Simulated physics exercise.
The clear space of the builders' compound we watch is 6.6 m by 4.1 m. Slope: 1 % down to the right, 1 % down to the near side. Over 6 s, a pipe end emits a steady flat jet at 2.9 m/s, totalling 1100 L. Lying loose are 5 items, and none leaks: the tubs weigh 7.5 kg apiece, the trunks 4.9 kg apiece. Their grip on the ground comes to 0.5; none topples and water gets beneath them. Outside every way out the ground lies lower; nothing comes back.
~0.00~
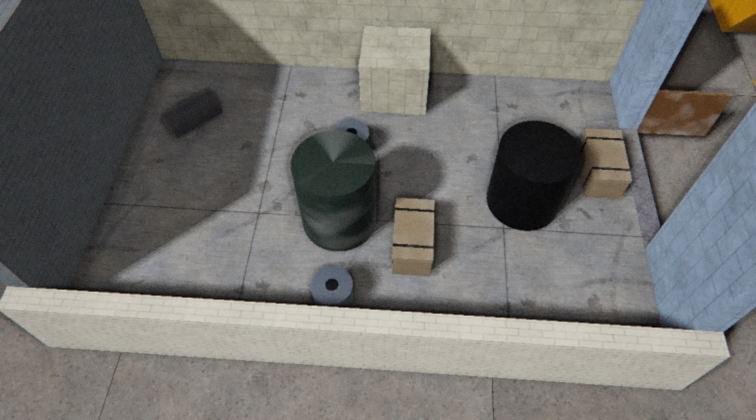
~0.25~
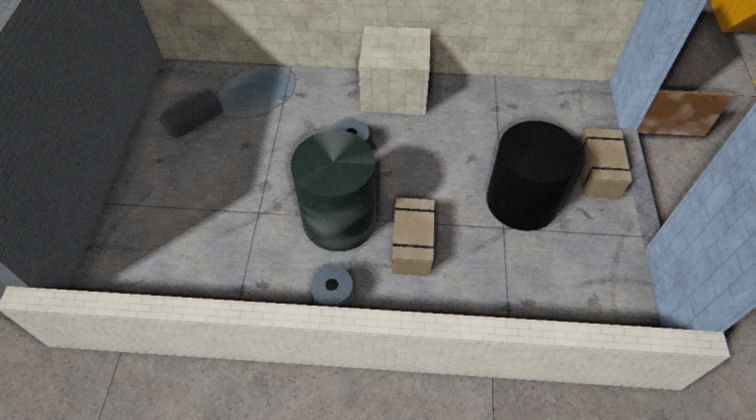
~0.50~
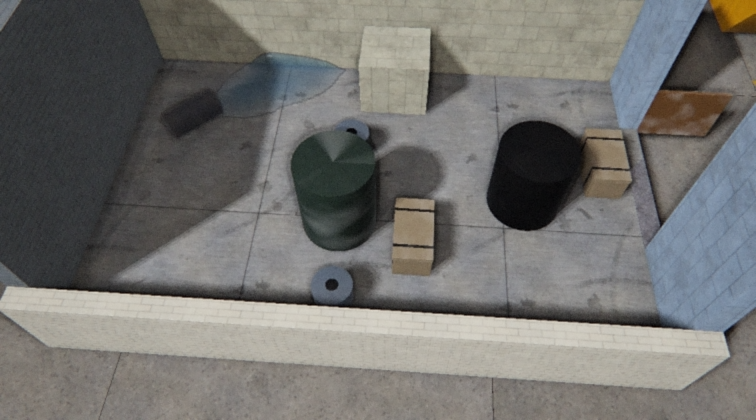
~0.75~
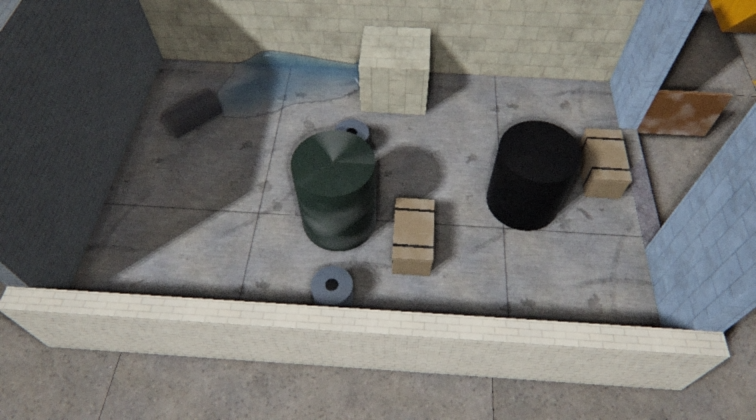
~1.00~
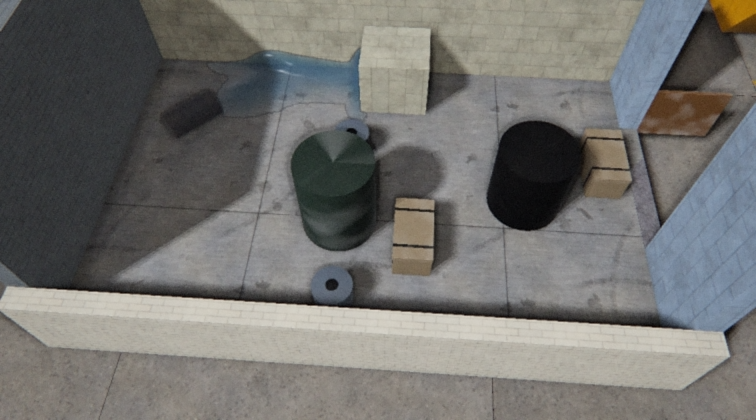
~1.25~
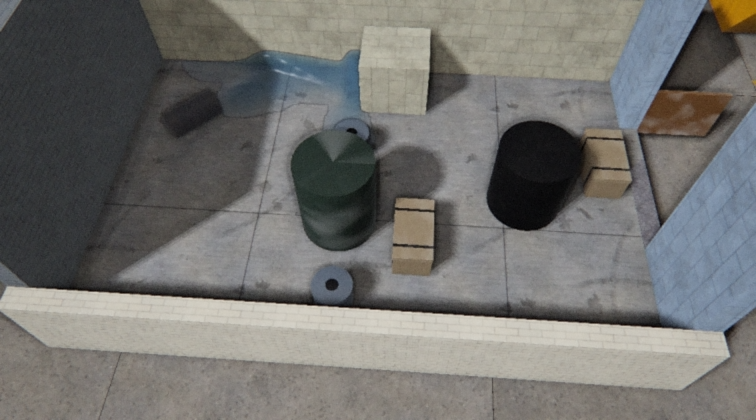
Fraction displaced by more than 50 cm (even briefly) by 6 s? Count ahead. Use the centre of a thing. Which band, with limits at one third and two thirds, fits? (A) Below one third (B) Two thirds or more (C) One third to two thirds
C, one third to two thirds.
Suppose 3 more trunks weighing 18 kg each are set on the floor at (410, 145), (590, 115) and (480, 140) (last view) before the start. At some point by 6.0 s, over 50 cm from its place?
Respectively: A smaller shift, a smaller shift, a smaller shift.
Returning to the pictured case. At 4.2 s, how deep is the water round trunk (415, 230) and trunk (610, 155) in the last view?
Around 2 cm and 0 cm.
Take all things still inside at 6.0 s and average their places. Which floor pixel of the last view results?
The centre sits near (512, 245).
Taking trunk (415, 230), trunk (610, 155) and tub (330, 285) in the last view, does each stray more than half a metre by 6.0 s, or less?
Taking them in order, the first is beyond the mark, the second within the mark and the third within the mark.
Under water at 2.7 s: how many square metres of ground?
I'd estimate close to 10.0 m2.
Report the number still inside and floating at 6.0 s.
I count 2.
After 1.8 s 0 of 5 are over 50 cm from their spots; 0 afloat.
After 2.7 s 1 of 5 are over 50 cm from their spots; 0 afloat.
After 4.2 s 2 of 5 are over 50 cm from their spots; 0 afloat.
After 6.0 s 2 of 5 are over 50 cm from their spots, and 2 have been at some point; 2 afloat.
